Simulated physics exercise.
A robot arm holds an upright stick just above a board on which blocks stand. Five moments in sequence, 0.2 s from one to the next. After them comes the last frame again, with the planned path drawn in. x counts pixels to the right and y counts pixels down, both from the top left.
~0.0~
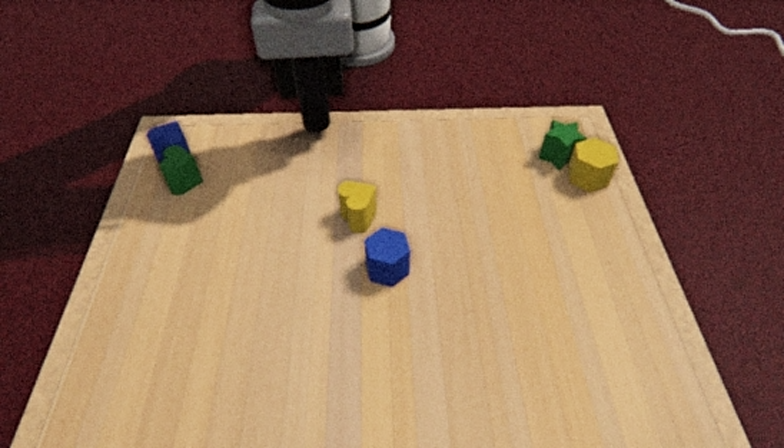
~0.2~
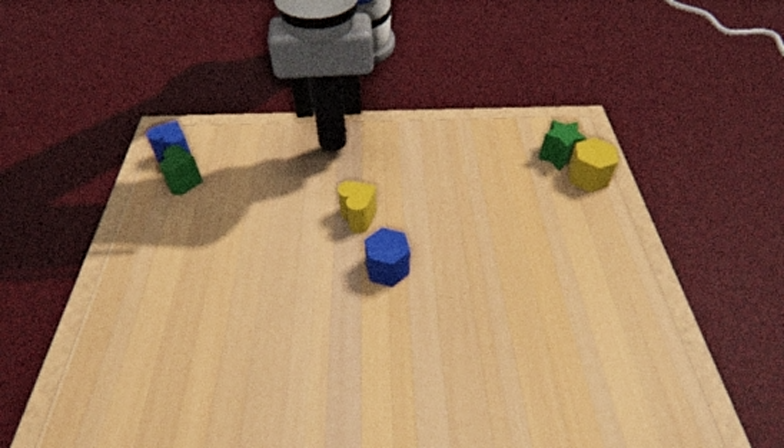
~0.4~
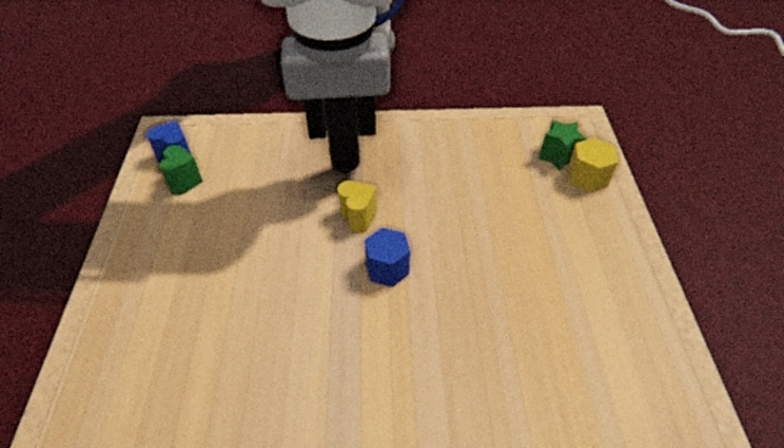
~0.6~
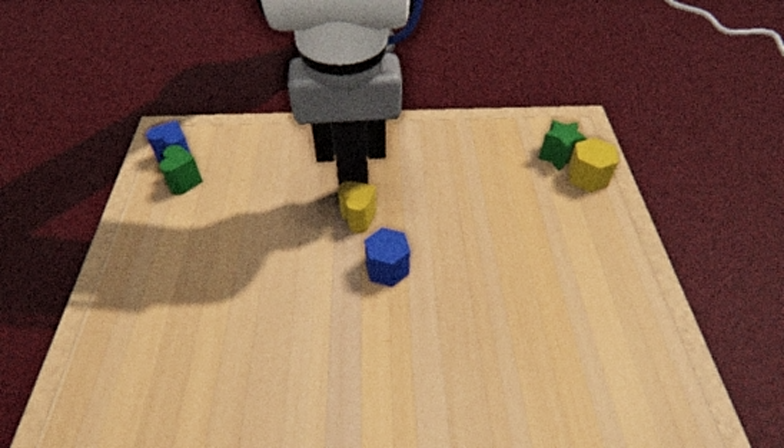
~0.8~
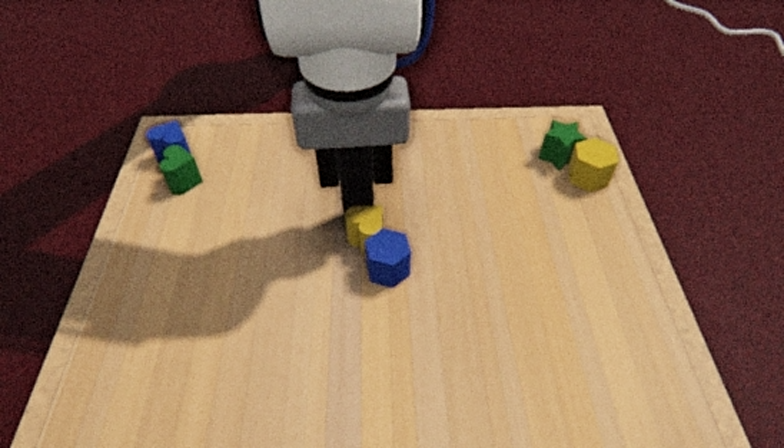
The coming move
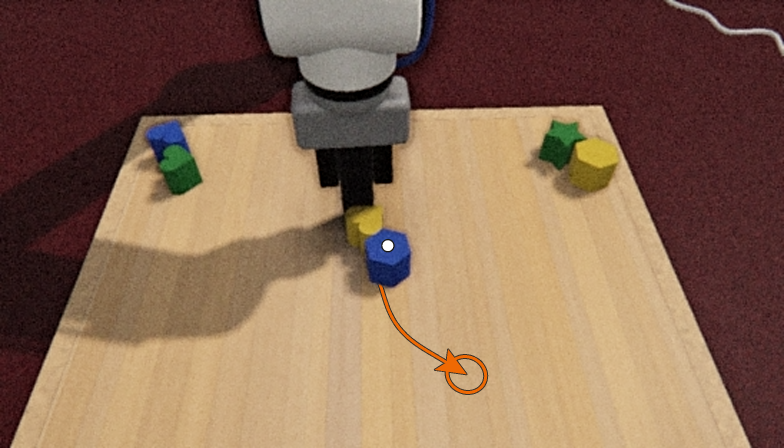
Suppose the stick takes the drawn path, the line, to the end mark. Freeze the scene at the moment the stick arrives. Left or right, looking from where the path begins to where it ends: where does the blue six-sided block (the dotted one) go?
The blue six-sided block is shifted sideways to the left, facing along the path from start to end.
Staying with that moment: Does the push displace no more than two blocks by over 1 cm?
Final answer: Yes.
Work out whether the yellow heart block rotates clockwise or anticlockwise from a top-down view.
It turns clockwise.
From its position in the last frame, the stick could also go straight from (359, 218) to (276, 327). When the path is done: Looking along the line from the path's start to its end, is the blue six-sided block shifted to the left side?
Yes - that is the case.
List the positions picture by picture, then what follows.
Lower end of the stick at (317, 124), tops of blocks, yellow heart block at (357, 193), blue six-sided block at (387, 245), in the first picture.
Stick at (333, 143), blocks as before, in the second picture.
Stick at (346, 164), blocks as before, in the third picture.
Stick at (354, 186), blocks as before, in the fourth picture.
Stick at (359, 210), yellow heart block at (366, 218), blue six-sided block at (388, 246), in the fifth picture.
The drawn path runs from (359, 218) by way of (376, 271) and (401, 330) to (466, 374); the dot is on the blue six-sided block.
On the path given first. One third of the way, stick at (376, 264); yellow heart block at (394, 271), turned 35° anticlockwise; blue six-sided block at (433, 294).
Two thirds of the way, stick at (401, 323); yellow heart block at (423, 336), turned 35° anticlockwise; blue six-sided block at (464, 320), turned 60° anticlockwise.
At the end, stick at (468, 367); yellow heart block at (465, 390), turned 25° clockwise; blue six-sided block at (502, 324), turned 120° anticlockwise.
